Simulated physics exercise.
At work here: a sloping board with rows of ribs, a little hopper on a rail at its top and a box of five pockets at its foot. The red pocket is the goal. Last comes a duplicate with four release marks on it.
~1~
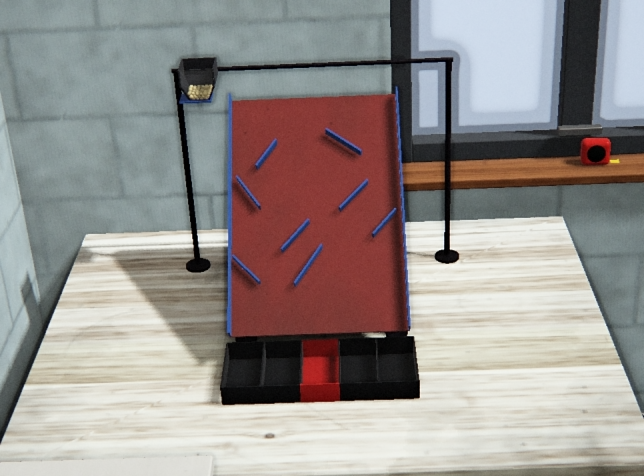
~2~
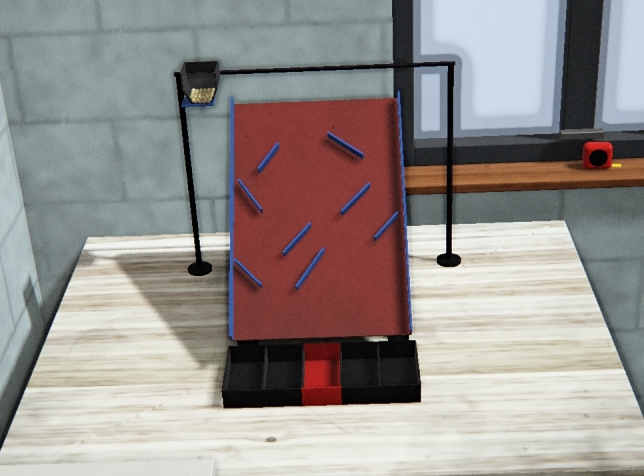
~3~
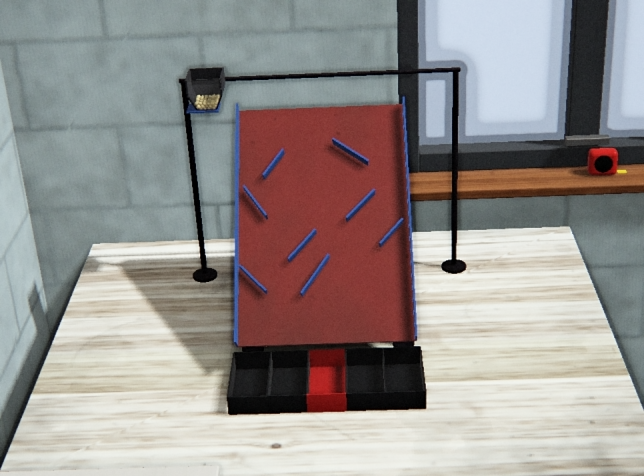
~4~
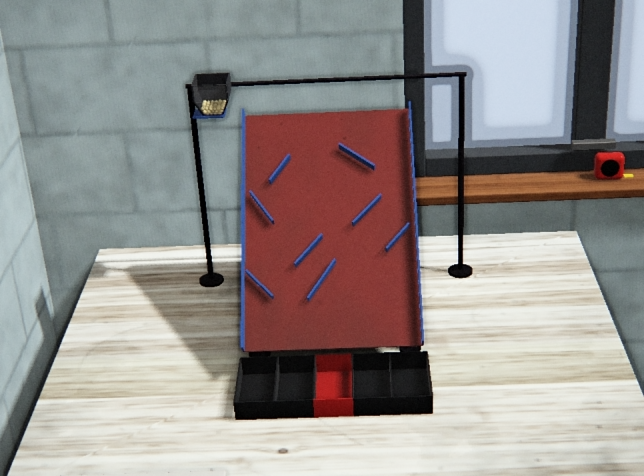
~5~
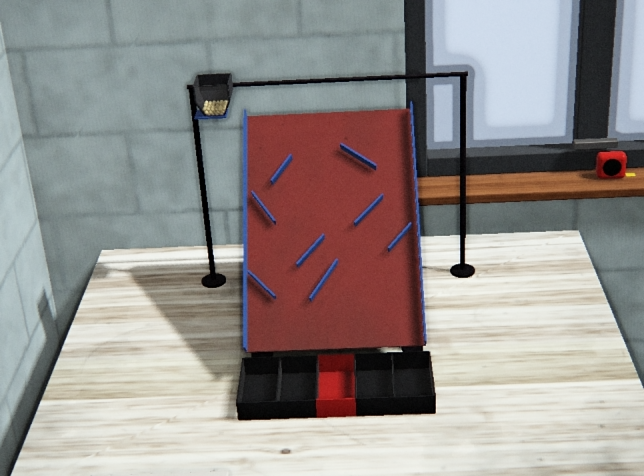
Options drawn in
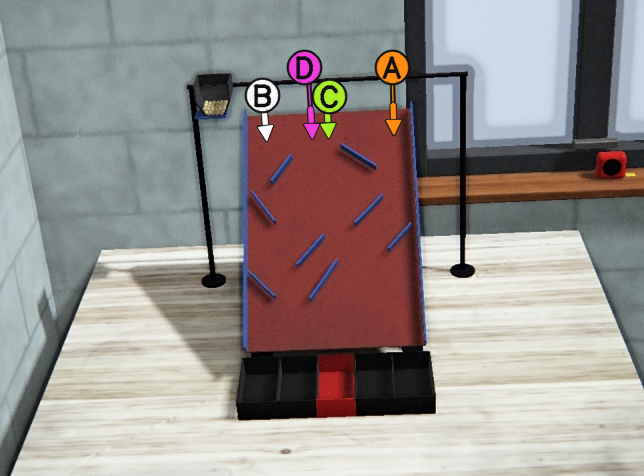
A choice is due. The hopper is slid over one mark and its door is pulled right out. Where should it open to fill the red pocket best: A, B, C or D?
Use mark A.
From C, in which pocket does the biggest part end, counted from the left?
It is the second one.
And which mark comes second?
Here it is mark C.
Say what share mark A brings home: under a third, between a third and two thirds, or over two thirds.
Between a third and two thirds.
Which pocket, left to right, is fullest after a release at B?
The second from the left.
On the marked copy, mark A meets the board at (393, 129); mark B meets the board at (266, 135); mark C meets the board at (328, 132); mark D meets the board at (312, 133).
Choosing A, close to half in the red pocket, close to half in other pockets.
Choosing B, none at all in the red pocket, the whole lot in other pockets.
Choosing C, close to a quarter in the red pocket, the bulk in other pockets.
Choosing D, only a few in the red pocket, all but a few in other pockets.
